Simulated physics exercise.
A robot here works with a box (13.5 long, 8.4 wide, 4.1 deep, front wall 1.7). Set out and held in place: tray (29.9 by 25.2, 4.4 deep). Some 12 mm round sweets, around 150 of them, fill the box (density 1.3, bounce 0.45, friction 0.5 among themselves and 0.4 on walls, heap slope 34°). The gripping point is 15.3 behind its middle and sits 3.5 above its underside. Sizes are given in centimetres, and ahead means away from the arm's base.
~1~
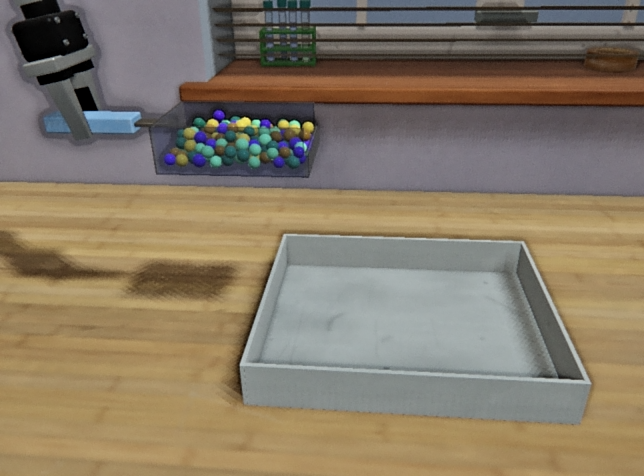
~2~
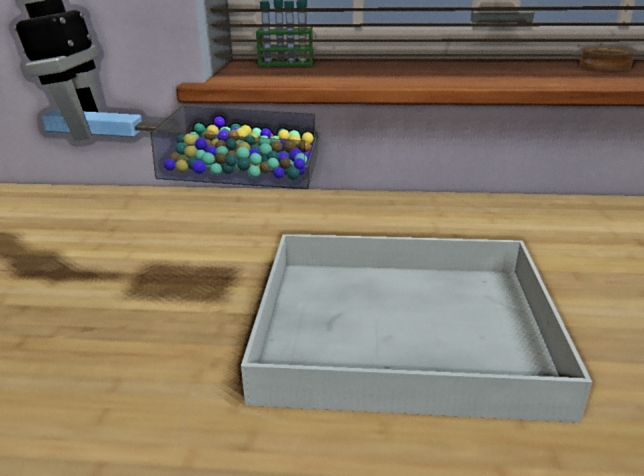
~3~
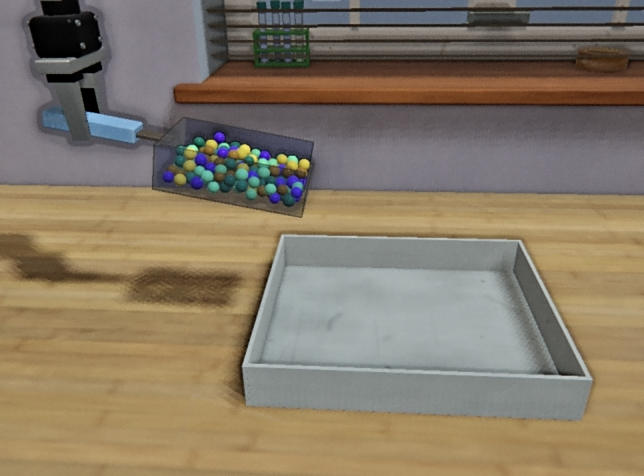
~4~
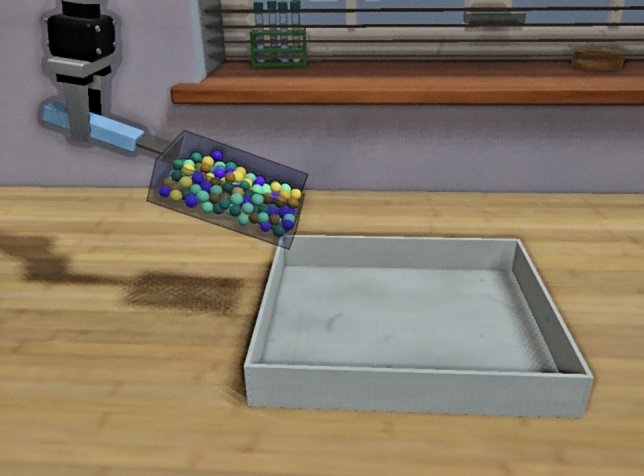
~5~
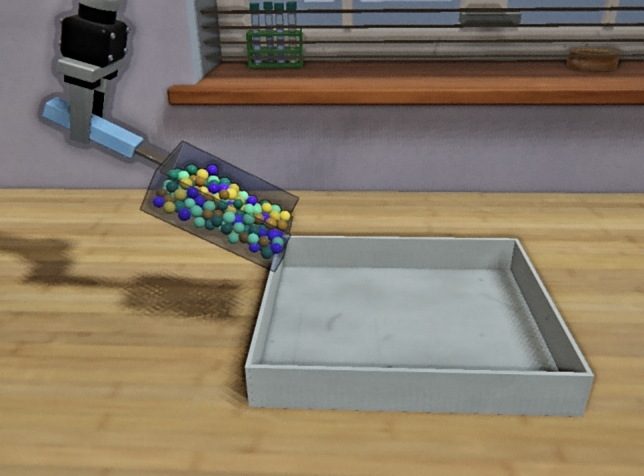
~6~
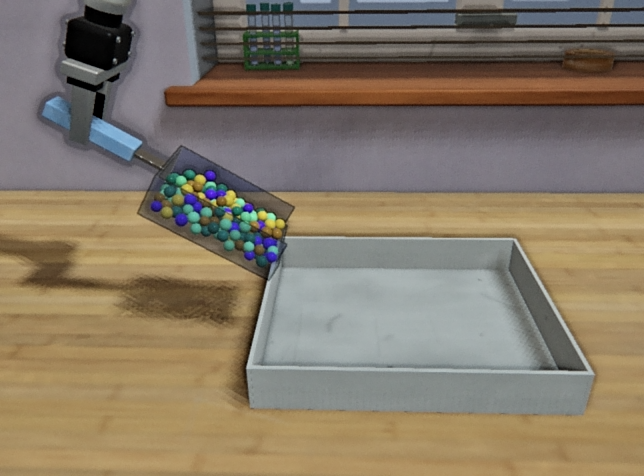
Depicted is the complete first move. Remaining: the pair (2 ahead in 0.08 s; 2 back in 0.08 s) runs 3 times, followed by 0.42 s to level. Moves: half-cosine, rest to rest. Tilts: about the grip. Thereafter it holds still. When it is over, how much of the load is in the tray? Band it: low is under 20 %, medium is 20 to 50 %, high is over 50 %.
Band: Medium.
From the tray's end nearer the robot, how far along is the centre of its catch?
9 cm, roughly.
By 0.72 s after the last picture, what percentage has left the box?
35 %.
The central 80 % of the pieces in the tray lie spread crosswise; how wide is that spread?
Cut off a tenth at each edge and the band is close to 12 cm wide.
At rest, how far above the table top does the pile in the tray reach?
About 1.5 cm.
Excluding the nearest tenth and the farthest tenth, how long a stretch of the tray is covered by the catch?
I'd estimate near 16 cm.
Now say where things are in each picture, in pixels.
Box floor at (242, 155), level; upper third of the load around (246, 131), from x 170 to 310, top at y 115; 146 in the box, in the first picture.
Box floor at (241, 163), tilted 3° forward; upper third of the load around (232, 140), from x 170 to 310, top at y 120, in the second picture.
Box floor at (238, 182), tilted 11° forward; upper third of the load around (215, 159), from x 170 to 305, top at y 140, in the third picture.
Box floor at (230, 203), tilted 20° forward; upper third of the load around (197, 177), from x 165 to 295, top at y 155, in the fourth picture.
Box floor at (220, 219), tilted 28° forward; upper third of the load around (192, 190), from x 160 to 285, top at y 170, in the fifth picture.
Box floor at (216, 225), tilted 31° forward; upper third of the load around (188, 195), from x 155 to 280, top at y 175; 146 in the box, in the sixth picture.
Then, 0.36 s later, tilted 31° forward, highest piece 16 above the table; 111 in the box, 32 in the tray, 3 in flight or on a rim.
Then, 0.72 s later, tilted 12° forward, highest piece 19 above the table; 92 in the box, 54 in the tray.
Then, 1.10 s later, level, highest piece 22 above the table; 92 in the box, 54 in the tray.
Then, 2.15 s later, level, highest piece 22 above the table; 92 in the box, 54 in the tray.
At rest, 92 in the box, 54 in the tray. That is 37 % in the tray.
